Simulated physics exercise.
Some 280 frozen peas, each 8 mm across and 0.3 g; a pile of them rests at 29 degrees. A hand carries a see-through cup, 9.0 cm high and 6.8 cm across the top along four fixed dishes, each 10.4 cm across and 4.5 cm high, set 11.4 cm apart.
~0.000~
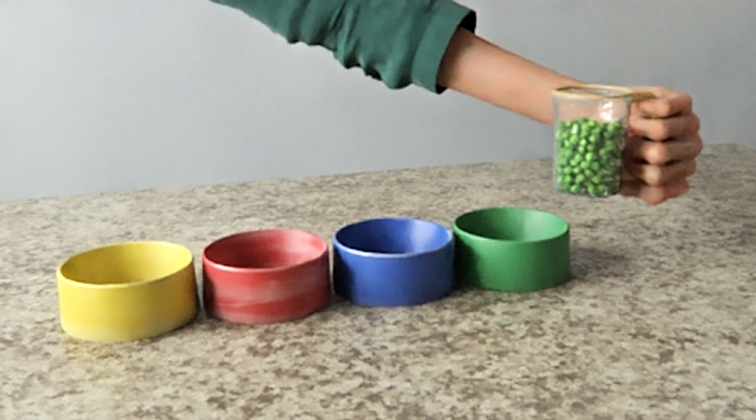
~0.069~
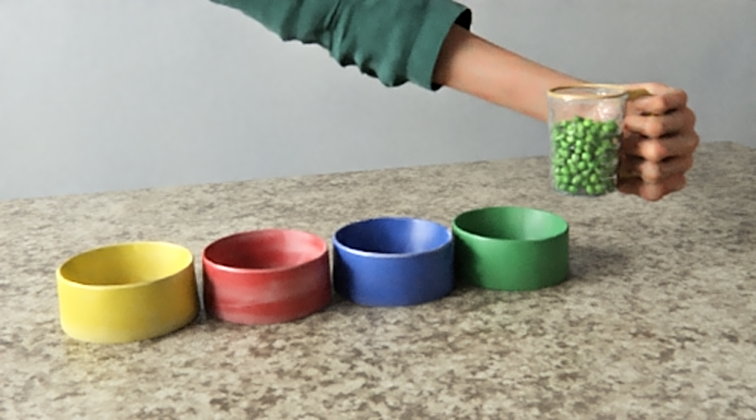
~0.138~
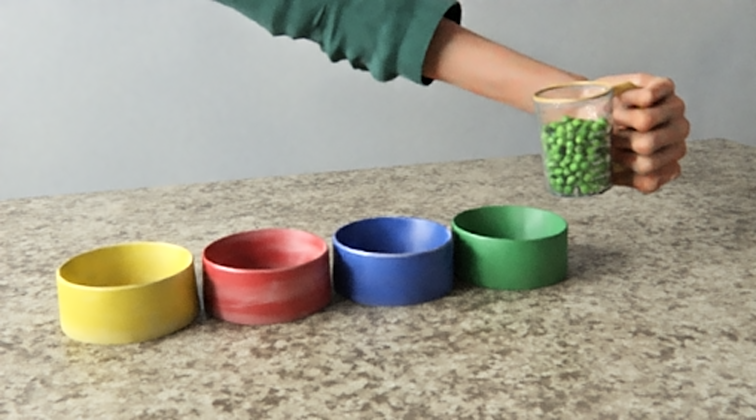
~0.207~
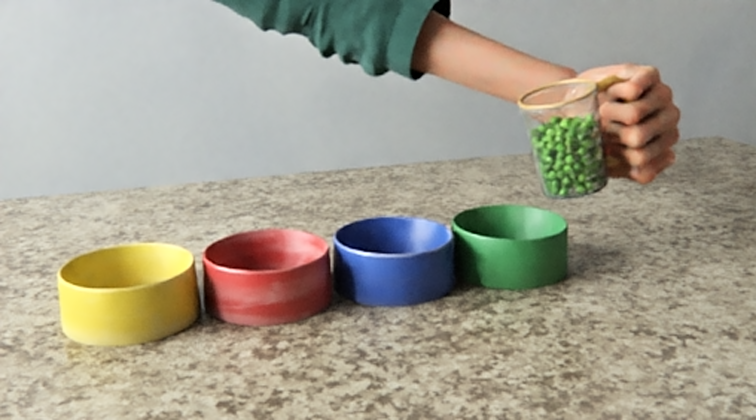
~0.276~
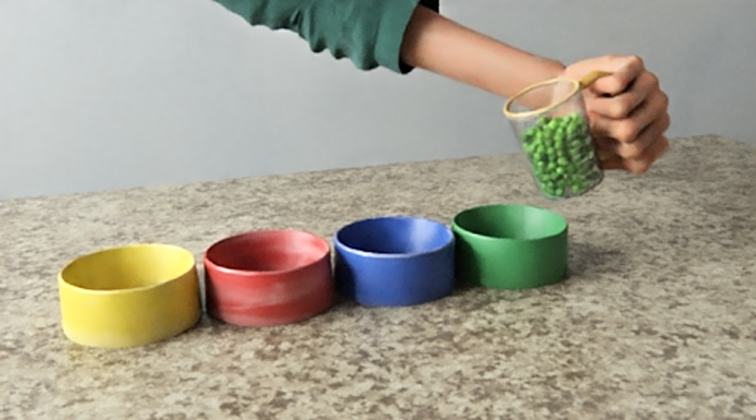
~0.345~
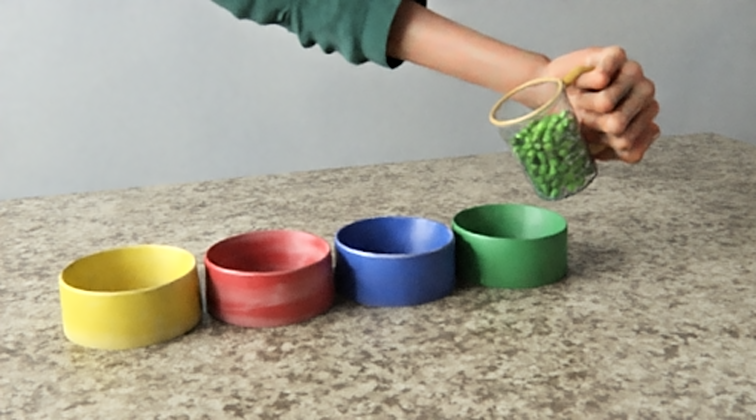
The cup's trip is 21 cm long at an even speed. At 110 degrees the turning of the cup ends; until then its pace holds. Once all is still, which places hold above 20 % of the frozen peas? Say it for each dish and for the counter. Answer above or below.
Red above, blue above, green below, yellow below, counter below.
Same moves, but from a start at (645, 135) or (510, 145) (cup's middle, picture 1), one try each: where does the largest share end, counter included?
Most goes to: Blue, then red.
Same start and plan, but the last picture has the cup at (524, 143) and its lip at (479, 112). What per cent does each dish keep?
Red 100, blue 0, green 0, yellow 0.
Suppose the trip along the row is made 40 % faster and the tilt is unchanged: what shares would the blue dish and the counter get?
In that case blue 0; counter 0.
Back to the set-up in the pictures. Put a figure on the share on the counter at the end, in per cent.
Roughly 10 per cent.
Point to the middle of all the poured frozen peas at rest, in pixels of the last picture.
Near (340, 279).
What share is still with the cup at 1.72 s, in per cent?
About 0 per cent.
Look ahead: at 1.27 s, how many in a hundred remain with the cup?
Some 50 per cent of the load.
After 0.90 s, tilt 91 degrees; cup holds 100 %.
After 1.27 s, tilt 110 degrees; cup holds 50 %, blue 45 %.
After 1.72 s, tilt 110 degrees; cup holds 0 %, red 40 %, blue 45 %.
By 2.3 s all is still; red 45 %, blue 45 %, green 0 %, yellow 0 %, counter 10 %.
